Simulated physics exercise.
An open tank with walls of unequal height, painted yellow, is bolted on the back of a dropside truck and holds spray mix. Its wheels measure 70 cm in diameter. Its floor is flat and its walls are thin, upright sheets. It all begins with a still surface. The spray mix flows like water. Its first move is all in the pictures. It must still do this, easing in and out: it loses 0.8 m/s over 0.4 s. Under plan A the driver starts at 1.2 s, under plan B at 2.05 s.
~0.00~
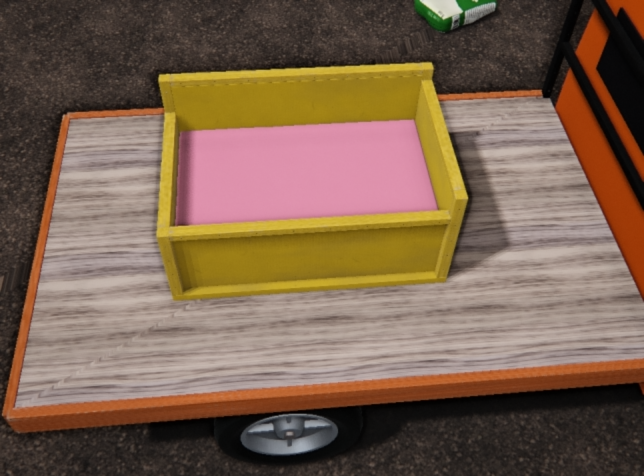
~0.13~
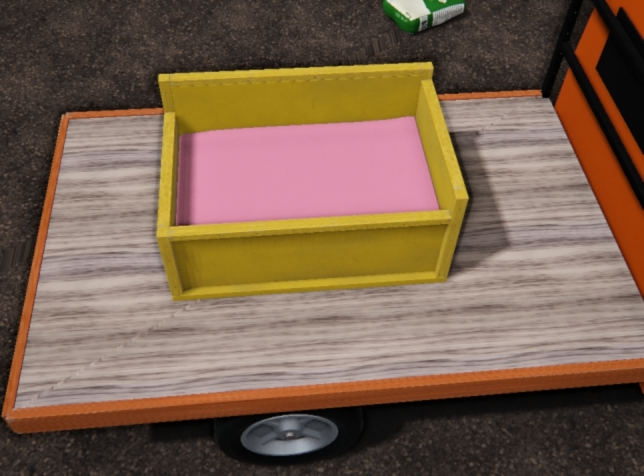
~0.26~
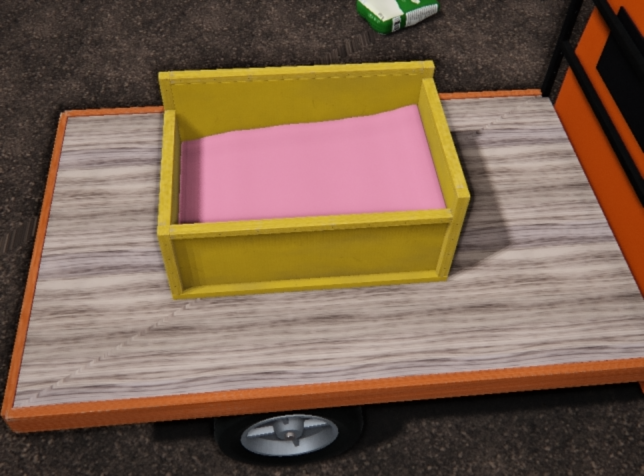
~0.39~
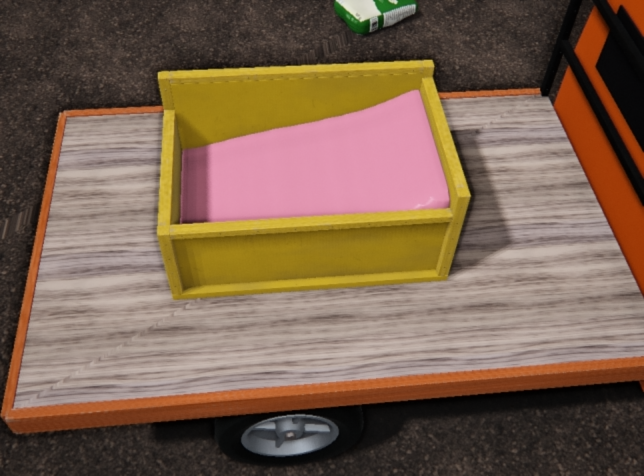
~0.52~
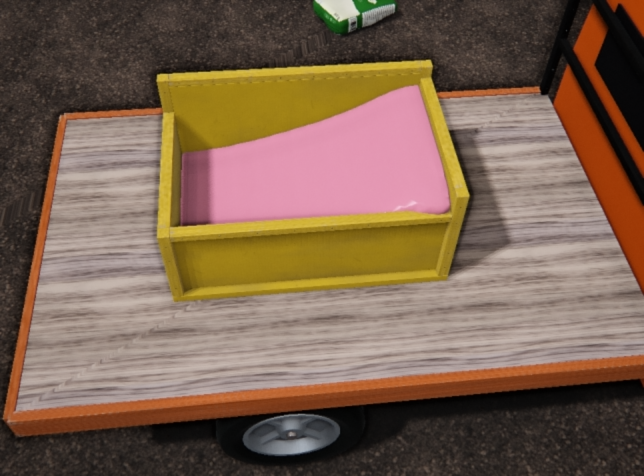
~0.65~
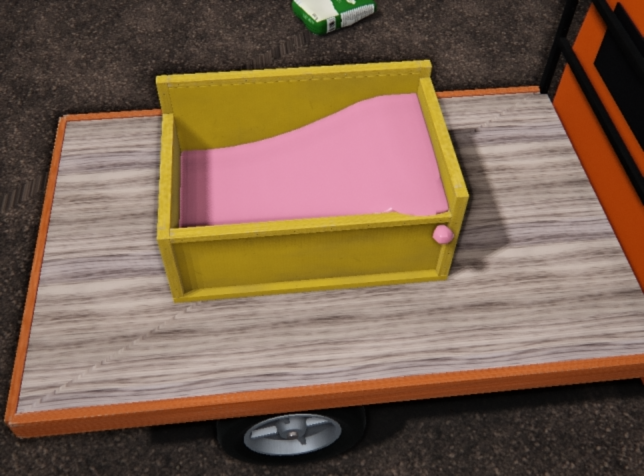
Pink liquid in an open yellow tank on a rolling flatbed heaping rightward, then dipping slightly as a blob crosses the rim.
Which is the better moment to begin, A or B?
Plan B spills less.
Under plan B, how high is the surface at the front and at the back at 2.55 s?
About 36 cm in front and 14 cm behind.
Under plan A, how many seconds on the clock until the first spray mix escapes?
Near 1.5 s.
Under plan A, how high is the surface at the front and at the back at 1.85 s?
About 66 cm in front and 16 cm behind.
For plan A, By 1.85 s it stands 16 cm high behind and 66 cm in front; 1 per cent has gone mostly over the back, some over the near side.
For plan A, By 4.59 s 10 per cent has gone mostly over the back, some over the near side, 25 of 250 litres.
For plan B, By 2.55 s it stands 15 cm high behind and 35 cm in front; 3 per cent has gone mostly over the back, some over the near side.
For plan B, By 5.43 s 3 per cent has gone mostly over the back, some over the near side, 8 of 250 litres.
